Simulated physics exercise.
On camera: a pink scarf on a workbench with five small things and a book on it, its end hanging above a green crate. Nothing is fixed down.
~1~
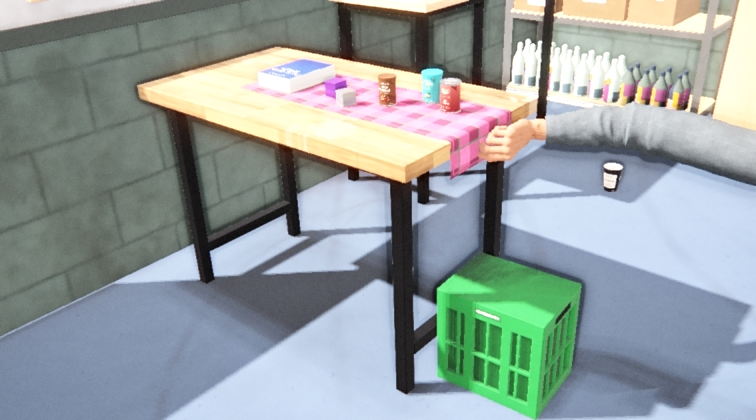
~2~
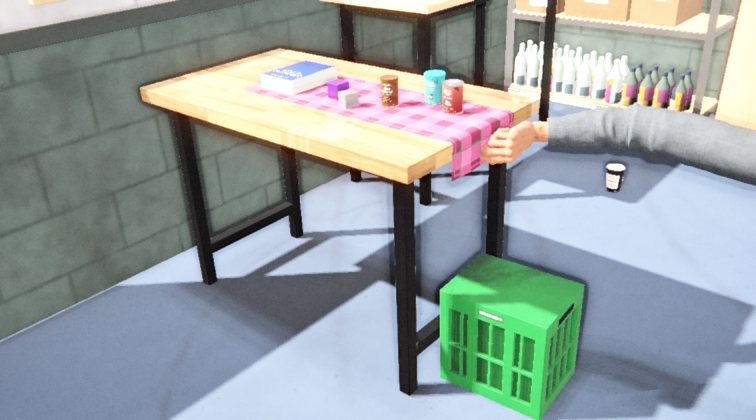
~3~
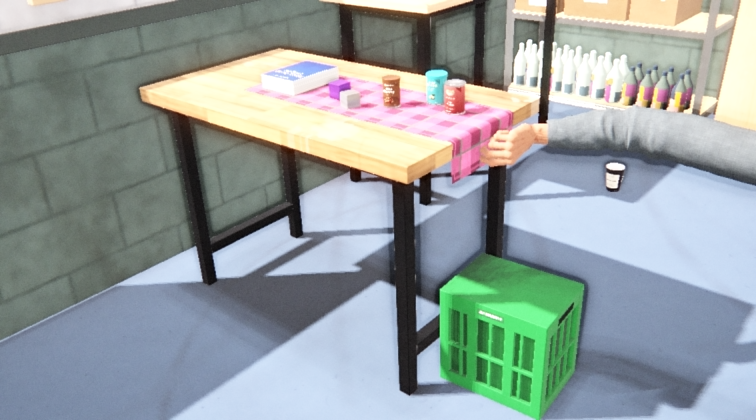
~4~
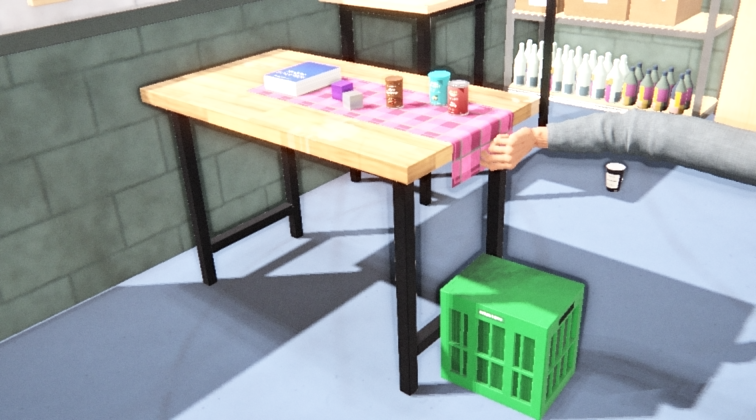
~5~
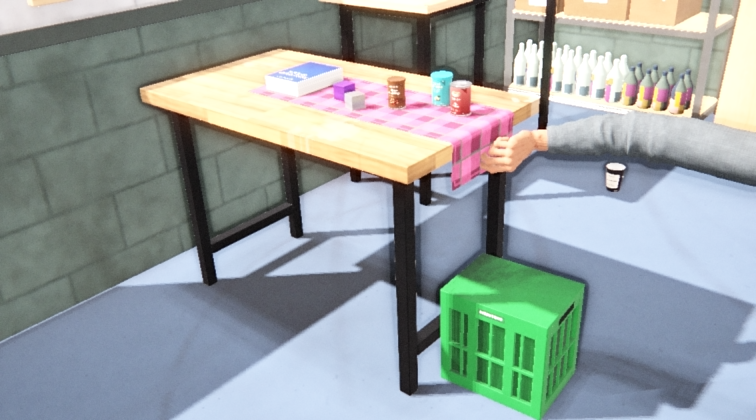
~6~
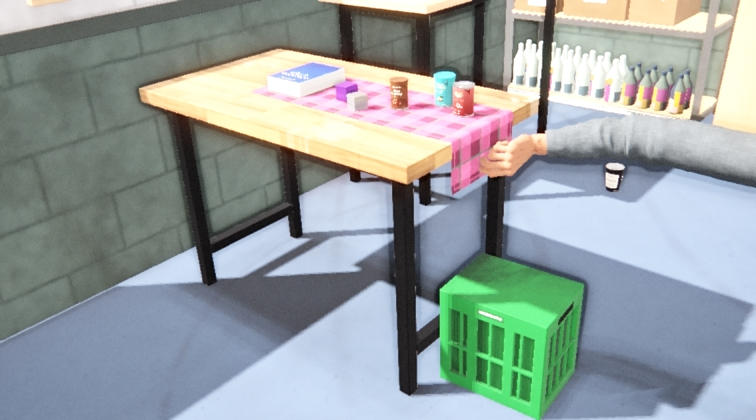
In this clip, a hand at the right slowly pulls down the hanging end of a pink checkered cloth on a wooden table above a green crate, and the cans, small cubes and book on it shift slightly right.
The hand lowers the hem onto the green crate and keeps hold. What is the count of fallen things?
The answer is three.
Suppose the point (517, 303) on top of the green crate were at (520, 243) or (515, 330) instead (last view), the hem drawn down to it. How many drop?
It would be 1 and 4.
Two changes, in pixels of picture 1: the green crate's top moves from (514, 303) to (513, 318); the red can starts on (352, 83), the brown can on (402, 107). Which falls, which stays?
The red can holds on; the brown can is carried off.
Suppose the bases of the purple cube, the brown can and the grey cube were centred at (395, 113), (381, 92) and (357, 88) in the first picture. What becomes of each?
The purple cube tumbles off, the brown can remains up, the grey cube stays on.
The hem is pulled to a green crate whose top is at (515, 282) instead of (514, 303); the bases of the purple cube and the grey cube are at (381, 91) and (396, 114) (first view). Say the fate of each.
The purple cube holds on; the grey cube goes over.
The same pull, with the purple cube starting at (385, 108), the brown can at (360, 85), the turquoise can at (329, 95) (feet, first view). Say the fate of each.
The purple cube comes down; the brown can stays on; the turquoise can does not fall.
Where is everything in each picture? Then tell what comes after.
Hem (450, 179); red can (451, 81); turquoise can (432, 72); brown can (387, 76); grey cube (346, 90); purple cube (336, 80); top of the crate (514, 303), in the first frame.
Hem (452, 181); red can (453, 82), in the second frame.
Hem (452, 184); turquoise can (436, 73), in the third frame.
Hem (452, 188); brown can (394, 78); top of the crate (517, 303), in the fourth frame.
Hem (452, 190); grey cube (355, 94), in the fifth frame.
Hem (452, 195); red can (464, 84); turquoise can (445, 75); brown can (399, 79); grey cube (357, 94); purple cube (346, 84), in the sixth frame.
Soon after, hem near (483, 210); all still up.
Then, hem near (483, 248); red can and turquoise can gone.
Further on, hem on the crate; red can, turquoise can and brown can gone.
At rest, hem on the crate; red can, turquoise can and brown can gone. Over the edge go three.
